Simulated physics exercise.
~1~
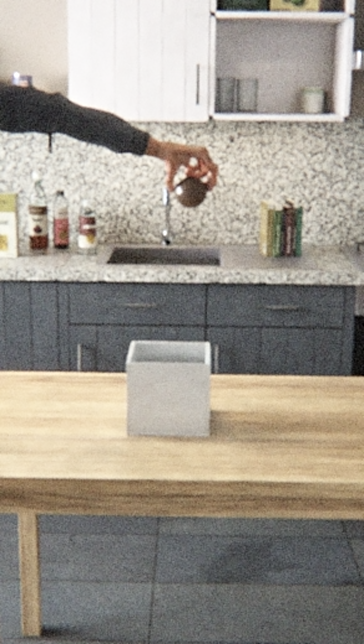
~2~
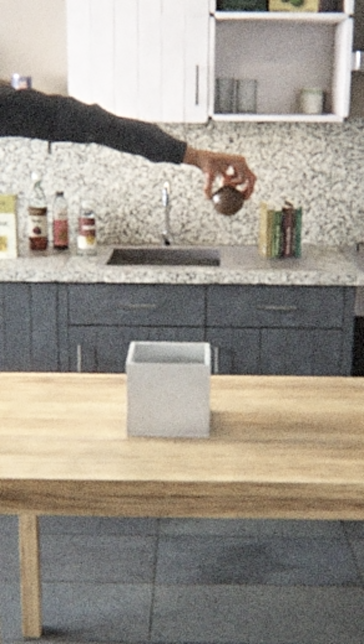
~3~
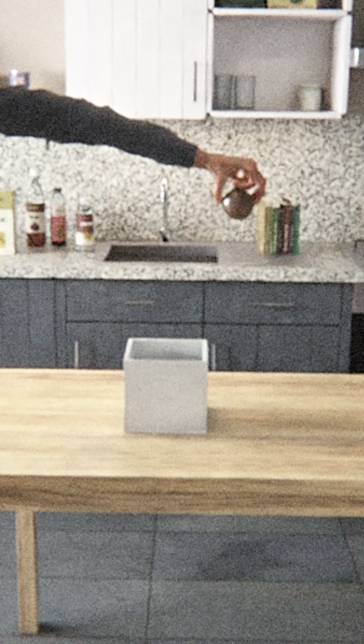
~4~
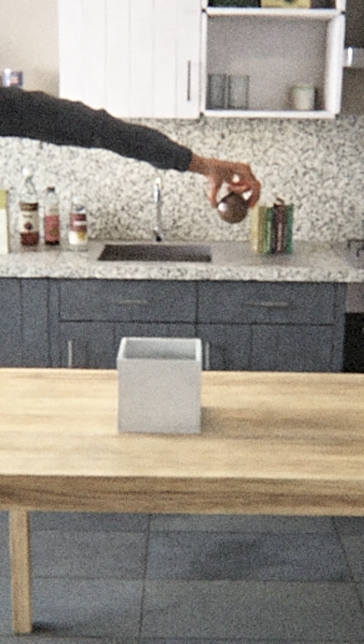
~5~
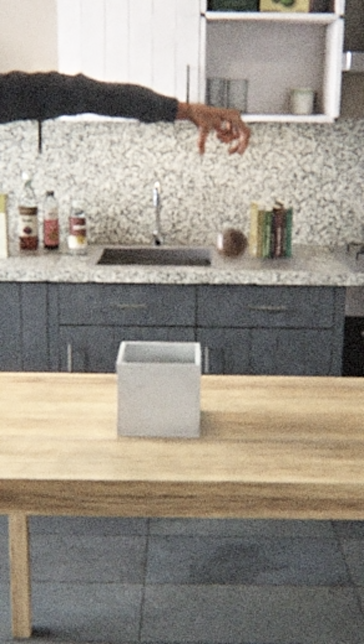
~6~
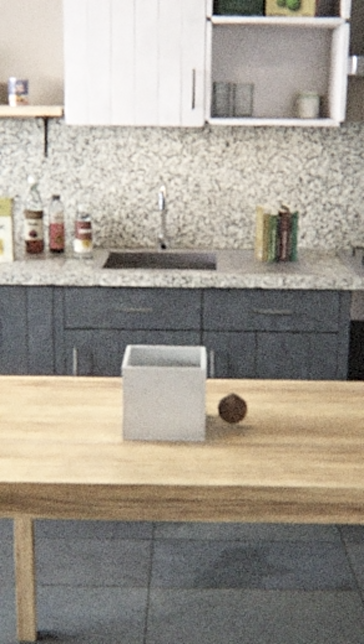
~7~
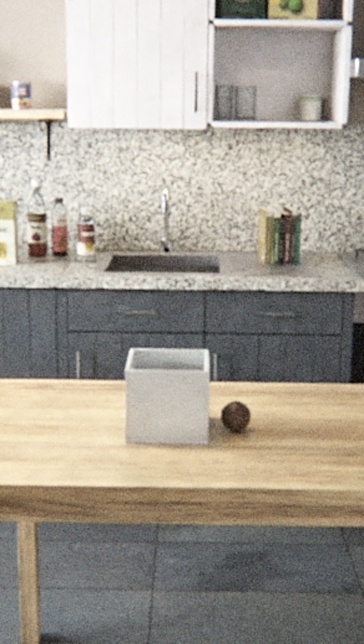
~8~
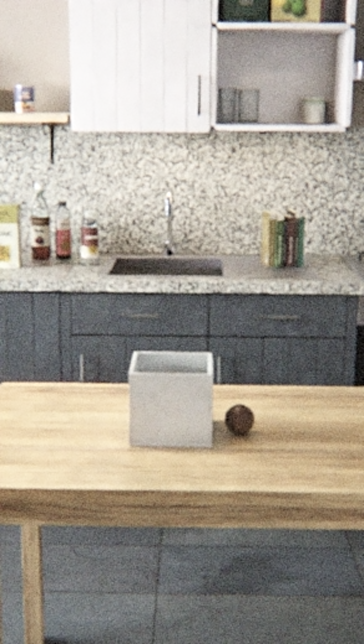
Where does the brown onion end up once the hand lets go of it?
The brown onion lands outside the grey crate and rests on the wooden table, just to the right of it.
